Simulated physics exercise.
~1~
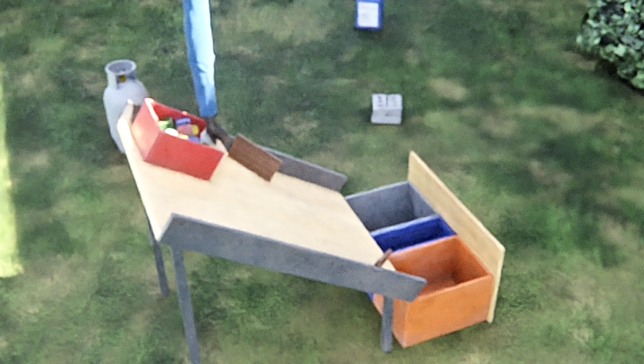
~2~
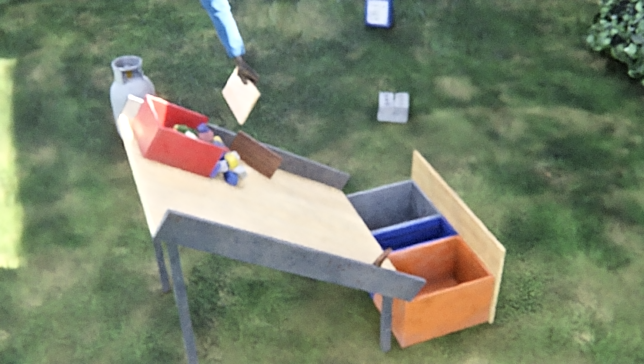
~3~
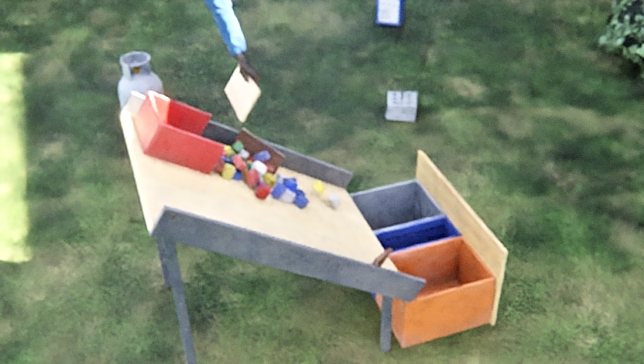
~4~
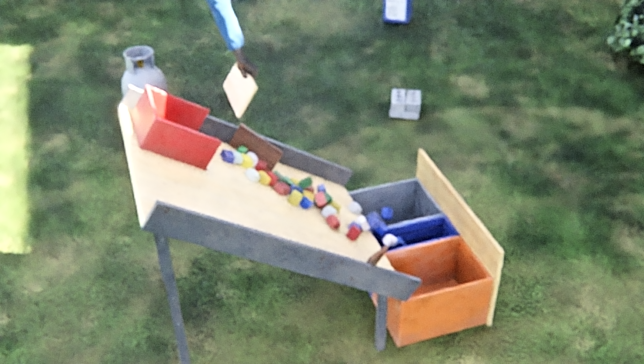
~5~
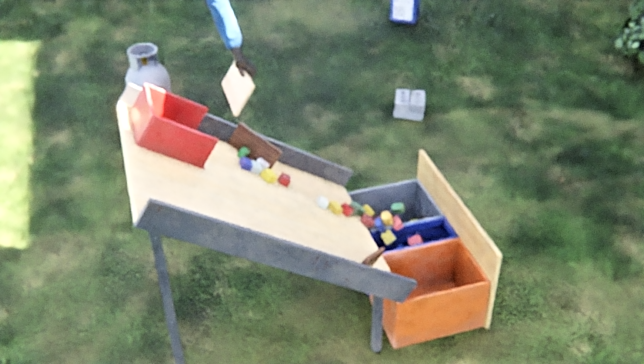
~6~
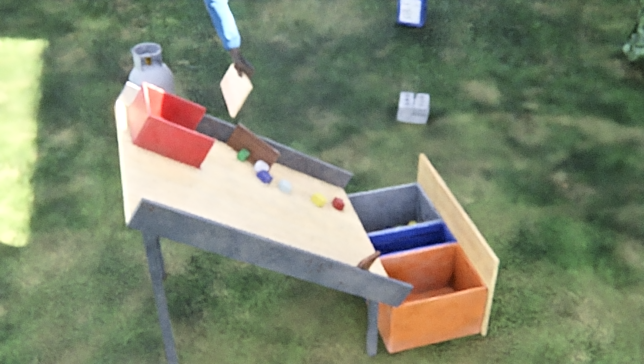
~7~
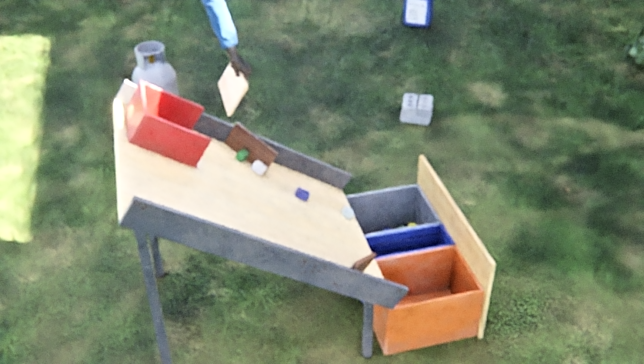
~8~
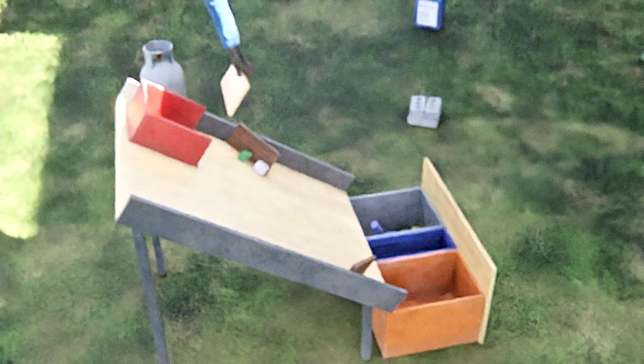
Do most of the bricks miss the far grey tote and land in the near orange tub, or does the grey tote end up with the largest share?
The grey tote, the farthest of the three, ends up with the largest share of the bricks.
